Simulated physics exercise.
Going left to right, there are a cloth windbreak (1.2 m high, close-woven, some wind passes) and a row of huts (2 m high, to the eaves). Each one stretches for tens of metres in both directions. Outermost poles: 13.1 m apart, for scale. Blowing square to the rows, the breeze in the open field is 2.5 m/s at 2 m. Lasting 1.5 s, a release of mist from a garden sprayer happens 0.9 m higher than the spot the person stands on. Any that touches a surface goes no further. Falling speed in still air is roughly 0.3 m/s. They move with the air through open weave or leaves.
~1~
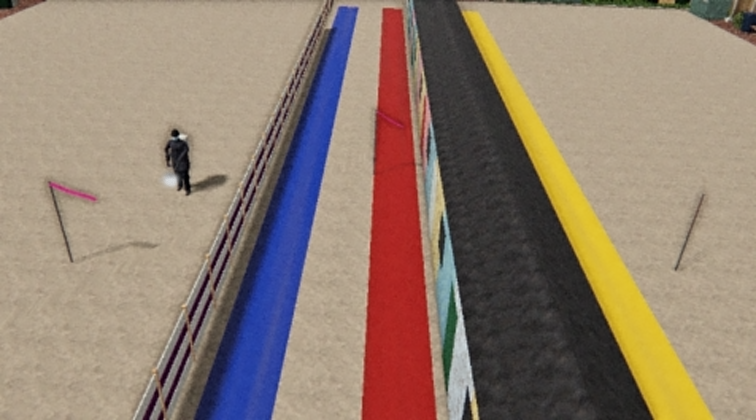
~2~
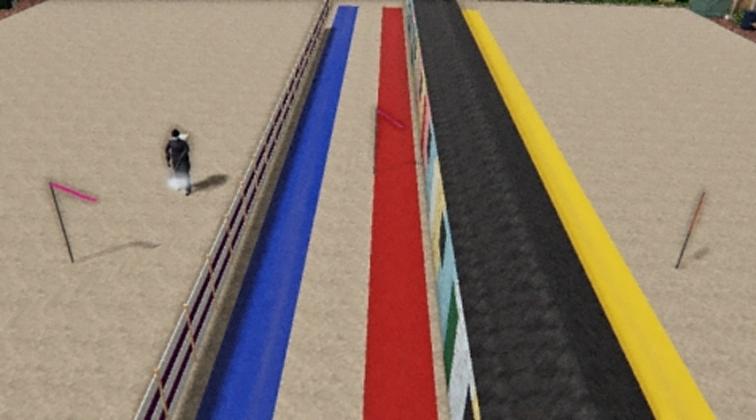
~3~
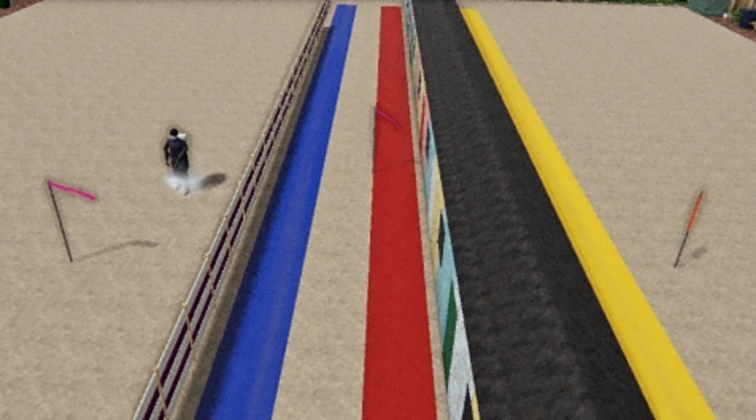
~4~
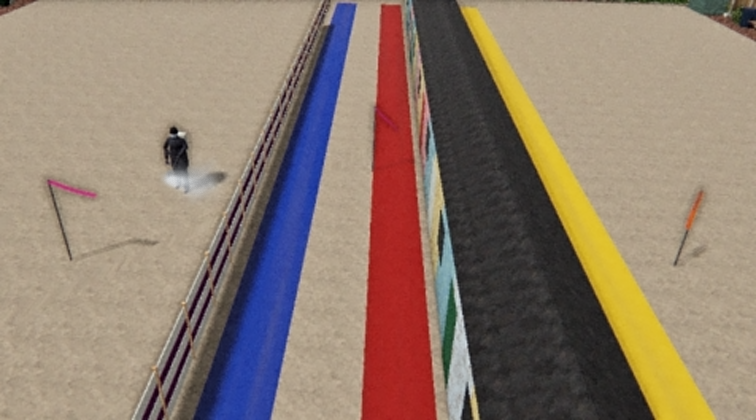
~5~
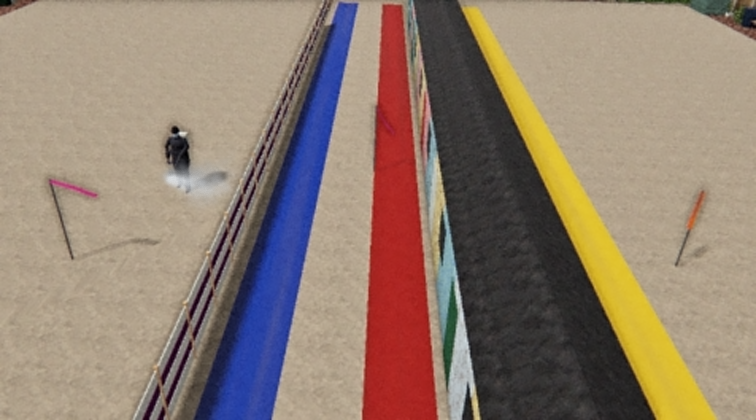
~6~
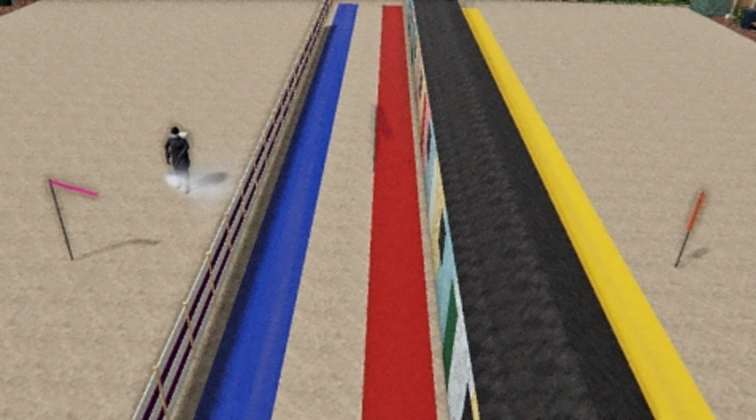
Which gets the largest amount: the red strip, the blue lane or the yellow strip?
Blue.
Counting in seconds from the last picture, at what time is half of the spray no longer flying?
At about 4.0 s.
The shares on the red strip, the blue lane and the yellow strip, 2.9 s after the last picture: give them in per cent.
I'd put it near 0 % on red, 5 % on blue and 0 % on yellow.
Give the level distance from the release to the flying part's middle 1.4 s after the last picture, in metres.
Around 1.5 m.
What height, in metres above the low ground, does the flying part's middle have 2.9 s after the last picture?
Roughly 1.0 m up.
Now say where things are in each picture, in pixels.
The first picture shows the left ribbon ends at (96, 200), leaning 70 degrees to the right, the spray in the air spans x = 165 to 175 around y = 180 and it comes from (171, 177).
The second picture shows the right ribbon ends at (690, 231), hanging almost straight, the spray in the air spans x = 170 to 185 around y = 180, the yellow one passes (599, 263), the red one passes (397, 256) and the blue one passes (281, 251).
The third picture shows the inner ribbon ends at (400, 129), leaning 50 degrees to the right, the spray in the air spans x = 170 to 200 around y = 180 and the top of the row of huts crosses (485, 116).
The fourth picture shows the left ribbon ends at (96, 196), leaning 70 degrees to the right, the spray in the air spans x = 170 to 215 around y = 180, the yellow one passes (568, 204), the red one passes (395, 197) and the blue one passes (295, 194).
The fifth picture shows the right ribbon ends at (689, 229), hanging almost straight and the spray in the air spans x = 170 to 225 around y = 180.
The sixth picture shows the inner ribbon ends at (391, 137), leaning 30 degrees to the right, the spray in the air spans x = 170 to 235 around y = 180 and the top of the cloth windbreak crosses (247, 169).
Then, 1.4 s after the last picture, 0 % lies on the yellow strip, 0 % on the red strip and 0 % on the blue lane; 12 % has touched down or left; the middle of what still flies is 0.7 m above the low ground, near (244, 187).
Then, 2.9 s after the last picture, 0 % lies on the yellow strip, 0 % on the red strip and 6 % on the blue lane; 39 % has touched down or left; the middle of what still flies is 0.9 m above the low ground, near (284, 181).
Then, 6.9 s after the last picture, 0 % lies on the yellow strip, 1 % on the red strip and 24 % on the blue lane; 69 % has touched down or left; the middle of what still flies is 1.5 m above the low ground, near (416, 163).
Then, 18.9 s after the last picture, 1 % lies on the yellow strip, 4 % on the red strip and 25 % on the blue lane; 95 % has touched down or left.
Then, 43.9 s after the last picture, 1 % lies on the yellow strip, 4 % on the red strip and 25 % on the blue lane; 100 % has touched down or left.
